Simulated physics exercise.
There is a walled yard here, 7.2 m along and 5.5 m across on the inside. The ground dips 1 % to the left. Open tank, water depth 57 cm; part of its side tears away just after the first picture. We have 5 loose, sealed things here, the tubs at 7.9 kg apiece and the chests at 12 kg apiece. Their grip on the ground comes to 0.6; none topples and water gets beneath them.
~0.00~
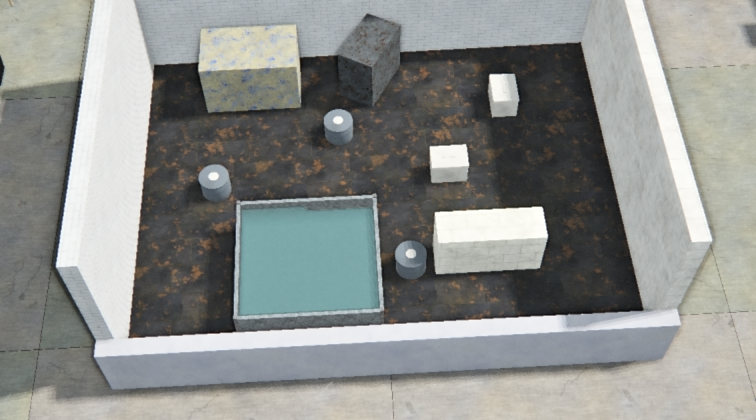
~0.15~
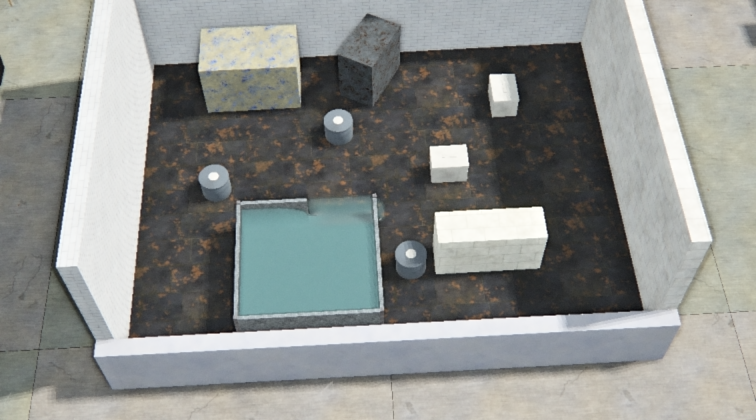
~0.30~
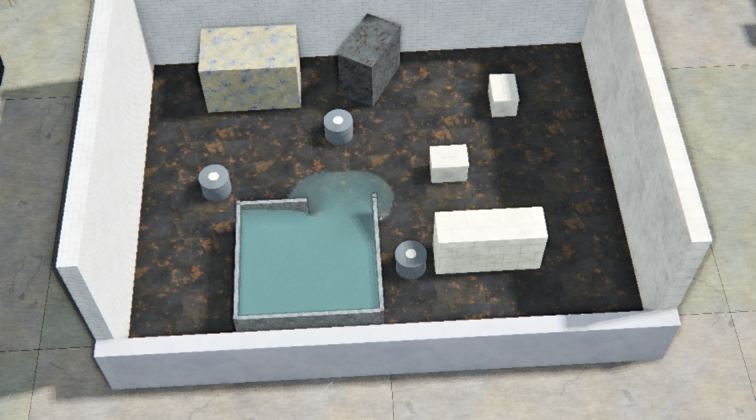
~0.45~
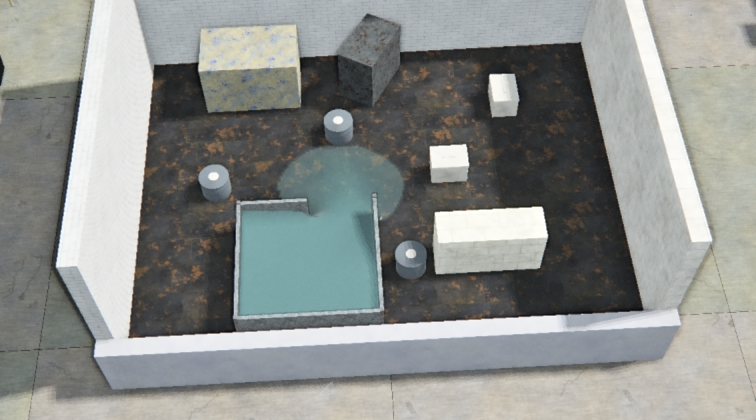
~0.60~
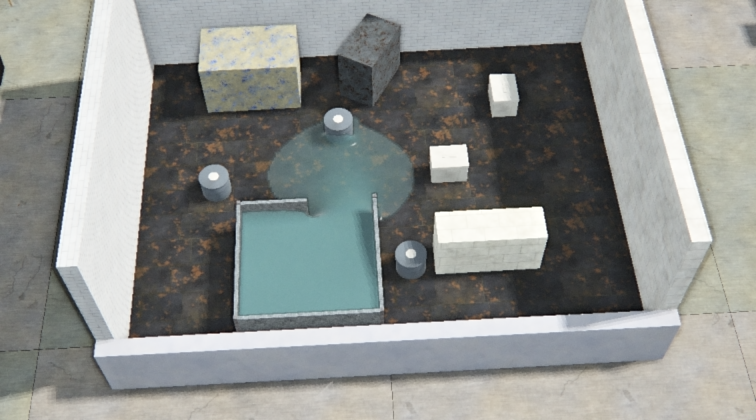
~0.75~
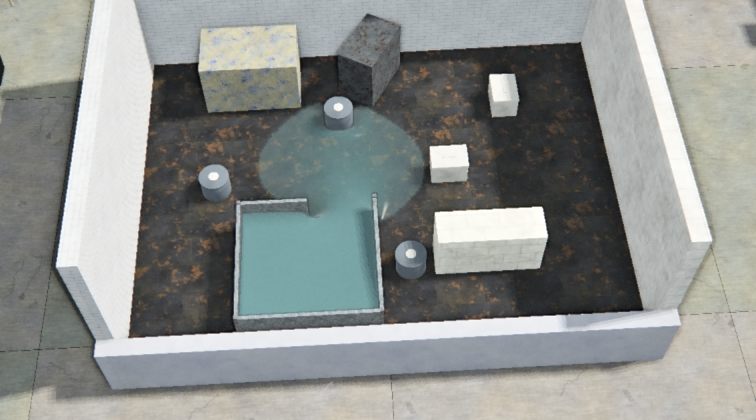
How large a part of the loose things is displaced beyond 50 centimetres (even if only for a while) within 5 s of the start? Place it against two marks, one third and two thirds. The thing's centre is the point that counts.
Short of one third.
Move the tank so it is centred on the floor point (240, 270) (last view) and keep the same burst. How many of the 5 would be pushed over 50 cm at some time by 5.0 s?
Then 1 of them would.
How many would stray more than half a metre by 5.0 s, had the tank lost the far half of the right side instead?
So the tally would be 3.
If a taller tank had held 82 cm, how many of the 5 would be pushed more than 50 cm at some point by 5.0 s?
In that case the number is 3.
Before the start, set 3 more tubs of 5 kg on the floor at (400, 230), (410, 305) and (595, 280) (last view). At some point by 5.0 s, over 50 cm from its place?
In that order: Less, less, less.
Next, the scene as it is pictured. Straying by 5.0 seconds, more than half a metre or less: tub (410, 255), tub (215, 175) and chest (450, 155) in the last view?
First falling below it, second falling below it, third falling below it.
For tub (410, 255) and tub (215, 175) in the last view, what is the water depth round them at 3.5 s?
About 0 and 0 cm.
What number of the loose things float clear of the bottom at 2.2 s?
Count: 1.
After 1.1 s 1 of 5 are over 50 cm from their spots; 0 afloat.
After 2.2 s 1 of 5 are over 50 cm from their spots; 1 afloat.
After 3.5 s 1 of 5 are over 50 cm from their spots; 1 afloat.
After 5.0 s 1 of 5 are over 50 cm from their spots, and 1 have been at some point; 1 afloat.
